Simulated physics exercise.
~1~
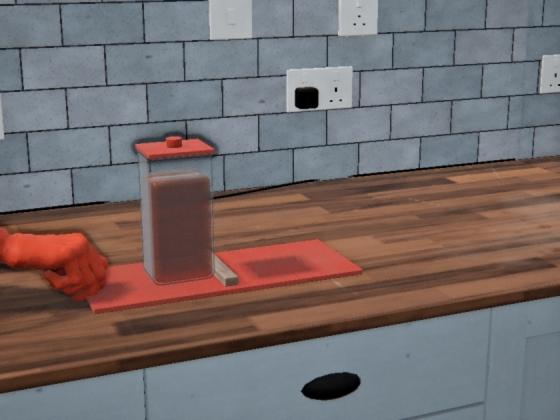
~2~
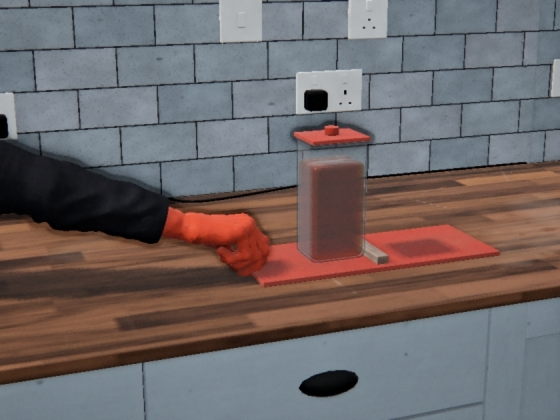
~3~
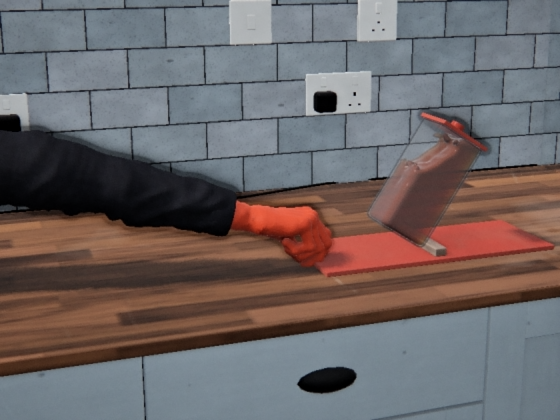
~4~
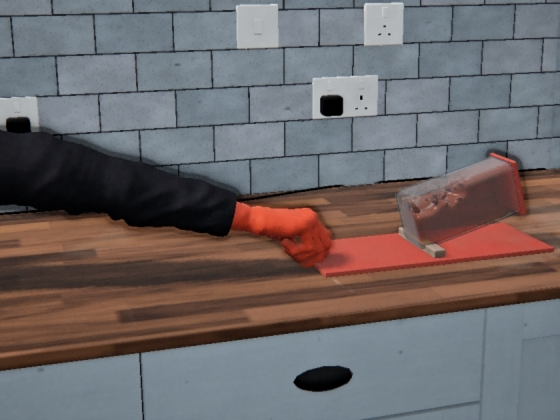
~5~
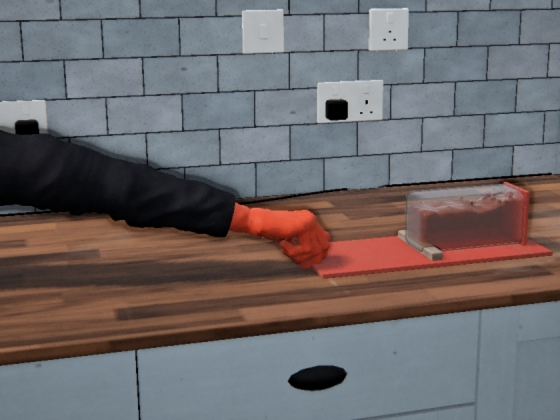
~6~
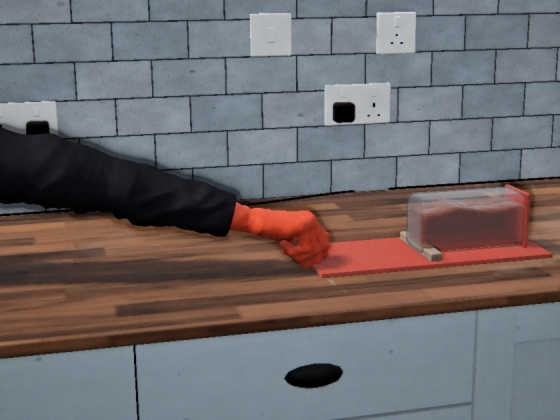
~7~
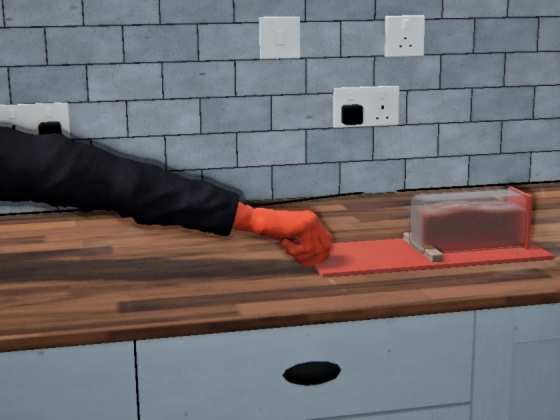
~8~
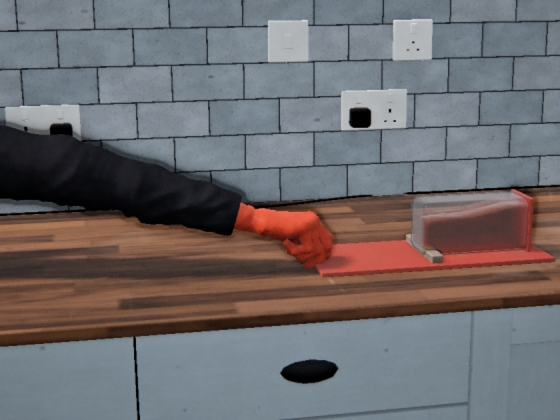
We see a gloved hand slide a red board carrying a clear, red-capped container of dark liquid rightward along a wooden counter; when the board stops, the container tips over the small batten to the right and ends lying on its side.
